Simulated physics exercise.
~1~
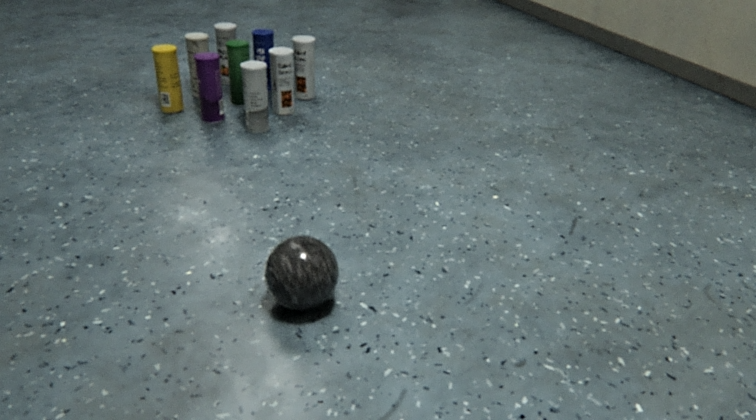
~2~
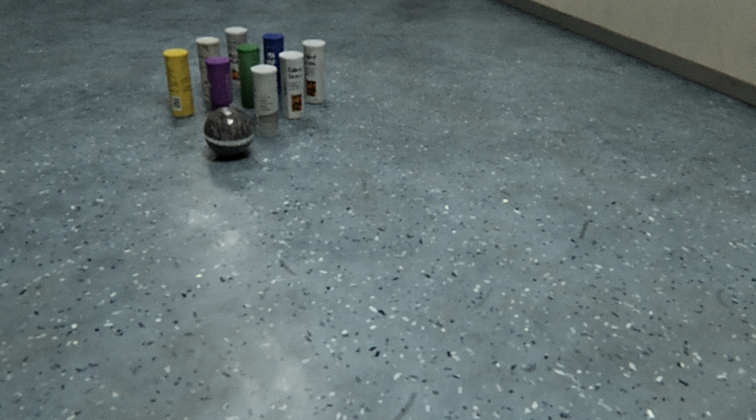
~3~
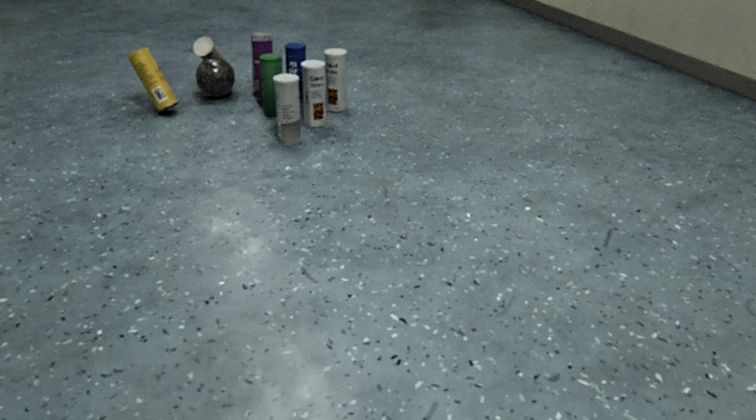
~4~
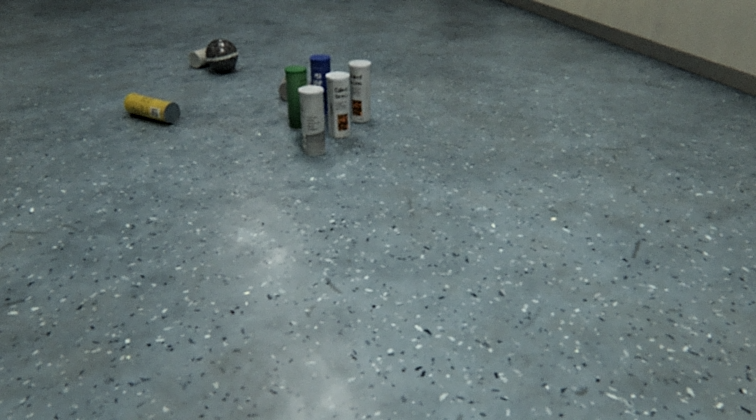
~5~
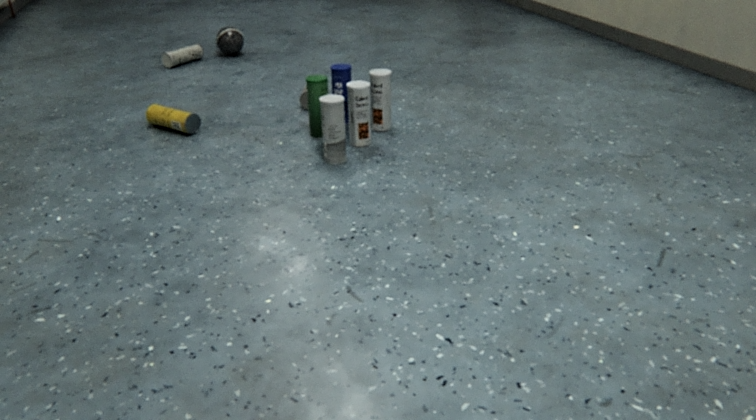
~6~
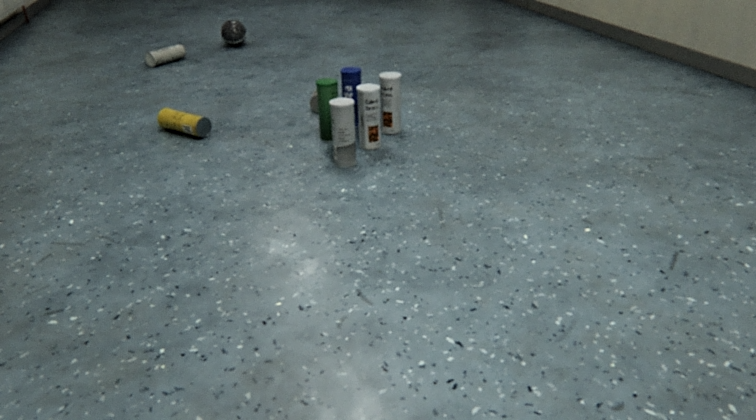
At first, nine upright canisters stand in a tight cluster on a speckled blue-grey floor while a dark, stone-like ball rolls toward them. The ball moves away from the viewer and slightly left, reaching the front of the group near the purple canister. It drives into the left side, tipping the yellow canister and a white one and knocking the purple one back. The yellow and white canisters drop onto their sides as the ball continues beyond the group. Finally, the ball rolls farther off, while the green, blue and three white canisters remain standing together.
